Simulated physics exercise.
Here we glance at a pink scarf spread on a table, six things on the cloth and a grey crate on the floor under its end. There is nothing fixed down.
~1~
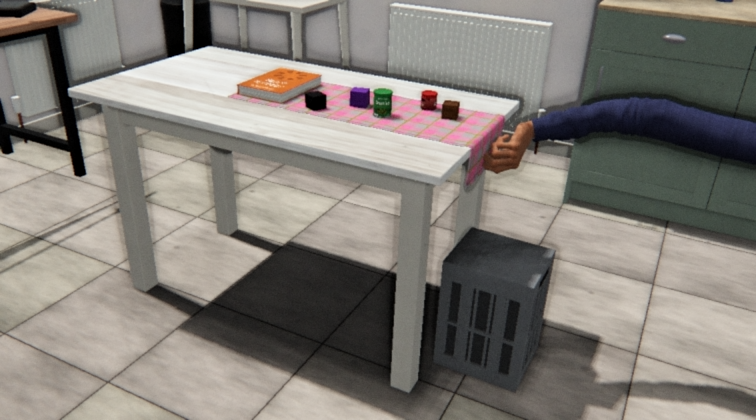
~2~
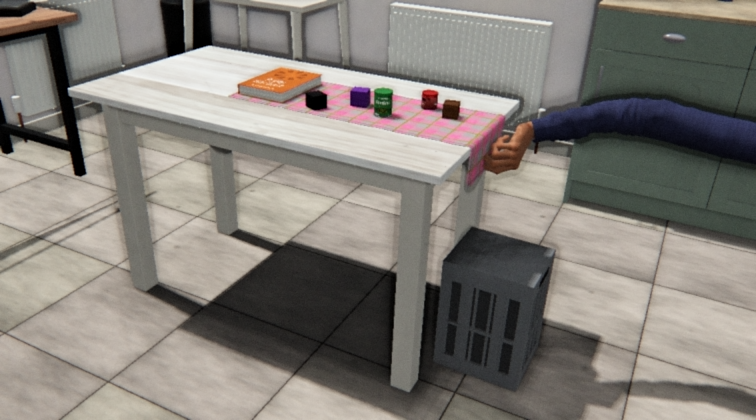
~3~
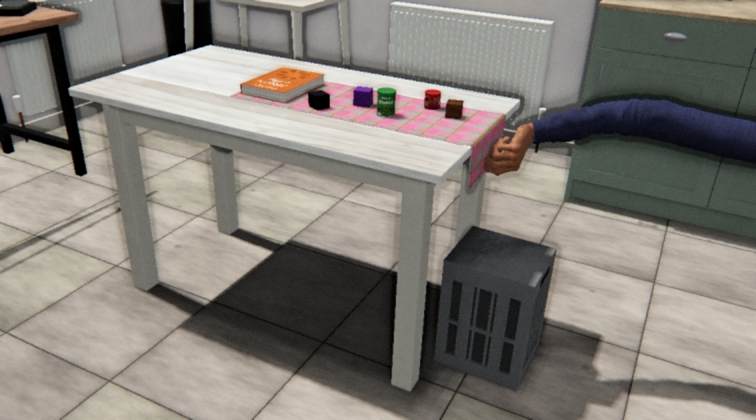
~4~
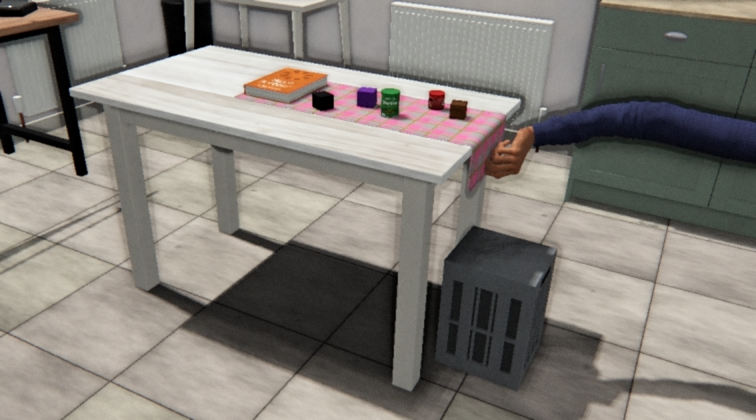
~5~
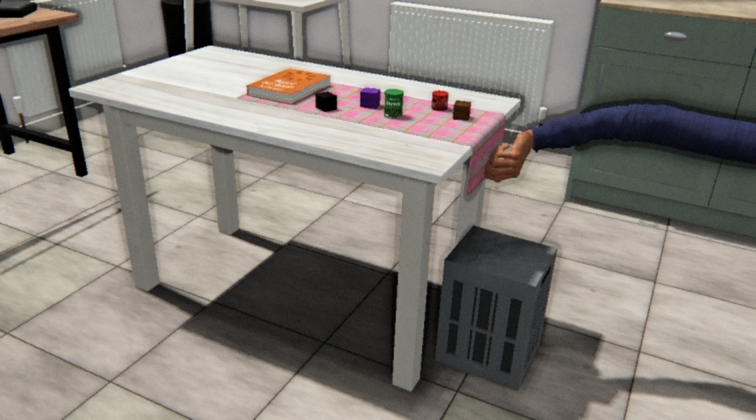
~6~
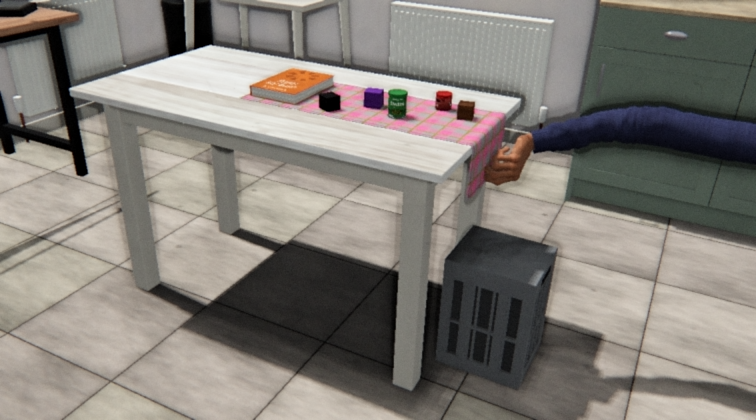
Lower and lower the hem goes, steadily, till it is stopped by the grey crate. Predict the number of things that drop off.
The number that falls is two.
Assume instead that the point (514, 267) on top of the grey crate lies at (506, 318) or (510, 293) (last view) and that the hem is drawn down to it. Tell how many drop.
For the first height 4, for the second 3.
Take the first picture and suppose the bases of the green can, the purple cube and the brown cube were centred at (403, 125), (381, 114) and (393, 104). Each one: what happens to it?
Green can dropped, purple cube kept, brown cube kept.
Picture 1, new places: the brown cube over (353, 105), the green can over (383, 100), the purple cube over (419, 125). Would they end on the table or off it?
The brown cube stays put; the green can stays put; the purple cube ends up off.
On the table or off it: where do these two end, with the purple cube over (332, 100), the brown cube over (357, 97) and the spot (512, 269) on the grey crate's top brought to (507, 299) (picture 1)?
The purple cube stays aboard; the brown cube stays aboard.
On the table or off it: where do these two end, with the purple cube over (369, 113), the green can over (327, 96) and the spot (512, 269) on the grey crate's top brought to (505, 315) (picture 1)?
Purple cube: Lost; green can: Safe.
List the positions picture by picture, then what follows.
The first frame shows hem (465, 189); brown cube (451, 103); red pot (430, 92); green can (383, 91); purple cube (360, 89); black cube (316, 94); top of the crate (512, 269).
The second frame shows hem (465, 190); brown cube (452, 102).
The third frame shows hem (468, 192); red pot (433, 92).
The fourth frame shows hem (467, 195); green can (391, 91); top of the crate (513, 268).
The fifth frame shows hem (464, 198); purple cube (370, 90).
The sixth frame shows hem (465, 201); brown cube (467, 103); red pot (444, 93); green can (398, 92); purple cube (374, 90); black cube (330, 95).
A little later, hem near (480, 235); brown cube gone.
Next, hem on the crate; brown cube and red pot gone.
When it is over, hem on the crate; brown cube and red pot gone. It carries off two.
